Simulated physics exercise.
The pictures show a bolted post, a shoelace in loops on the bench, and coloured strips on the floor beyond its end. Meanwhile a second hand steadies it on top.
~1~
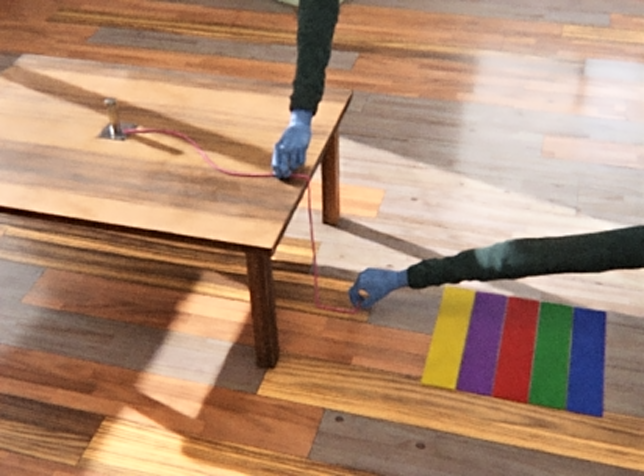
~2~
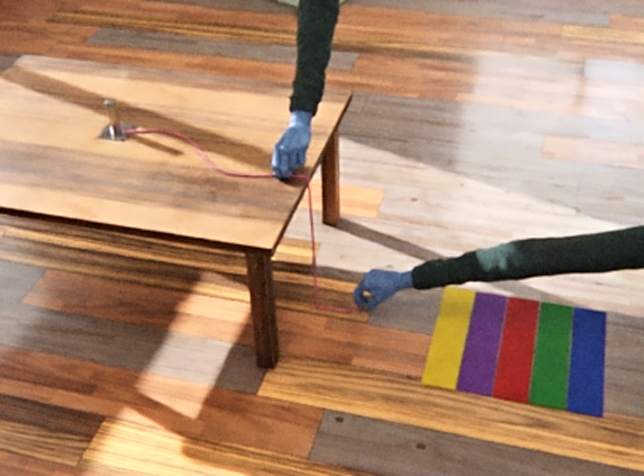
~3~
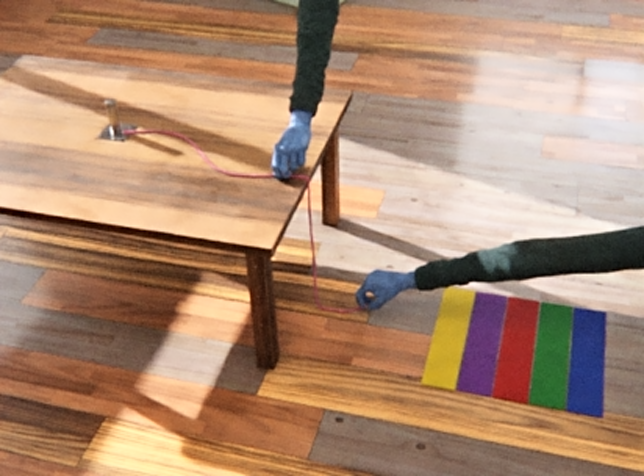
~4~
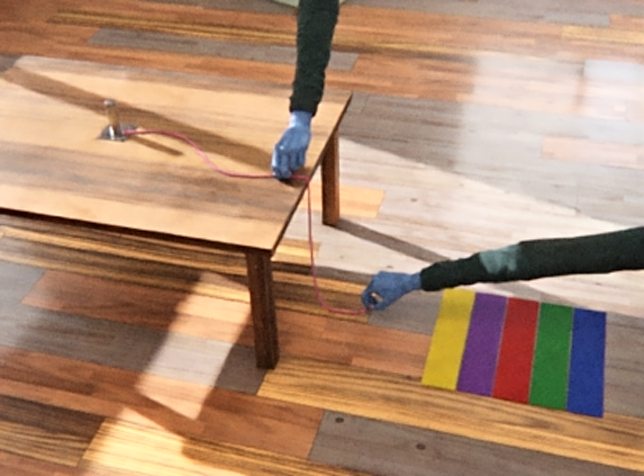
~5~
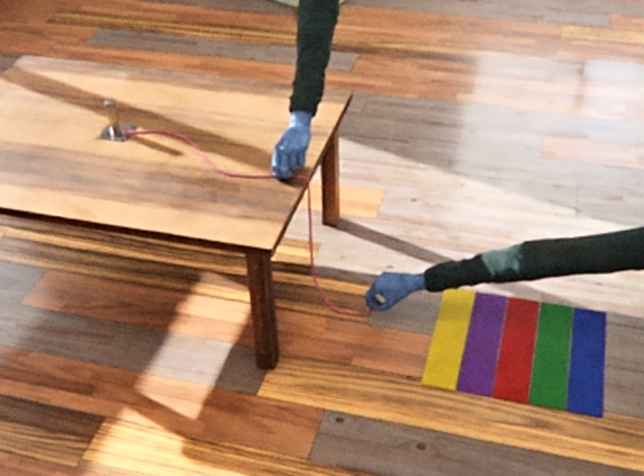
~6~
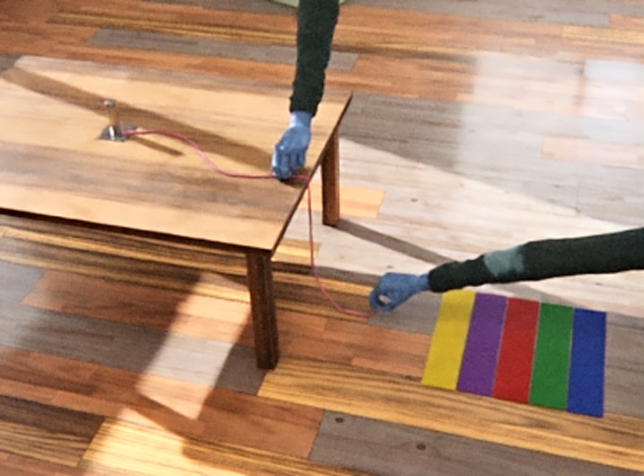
A wood-floored room in patchy light is seen from above at an angle, with a brown wooden table at left. A thin pinkish-red cord runs from a small metal piece on the tabletop to a blue-gloved hand near the corner, then hangs to a second gloved hand beside yellow, purple, red, green and blue strips. The lower hand draws the cord's end slightly rightward, while the upper hand and camera stay still.
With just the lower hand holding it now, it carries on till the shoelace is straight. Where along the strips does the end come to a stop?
Above the purple strip.
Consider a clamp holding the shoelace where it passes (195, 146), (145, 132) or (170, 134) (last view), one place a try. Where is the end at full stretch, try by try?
Going try by try, I'd put it close to (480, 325), then (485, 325), and finally (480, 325).
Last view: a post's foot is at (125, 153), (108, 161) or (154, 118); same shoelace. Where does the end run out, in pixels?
Around (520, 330), then (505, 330), then (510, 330).
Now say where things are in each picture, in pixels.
End (359, 304); yellow (442, 367); purple (477, 373); red (513, 380); green (549, 386); blue (586, 393), in the first picture.
End (364, 305); shoelace through (158, 132) (201, 153) (247, 176) (309, 192) (314, 247) (316, 301), in the second picture.
End (367, 306), in the third picture.
End (372, 307); shoelace through (158, 132) (201, 153) (247, 176) (309, 192) (311, 247) (321, 301), in the fourth picture.
End (376, 308), in the fifth picture.
End (380, 308); shoelace through (158, 132) (201, 153) (247, 176) (309, 193) (311, 248) (331, 300), in the sixth picture.
Soon after, end near (432, 317); short of the strips.
After that, end near (466, 323); over yellow.
At the stop, end near (487, 326); over purple. The purple one.
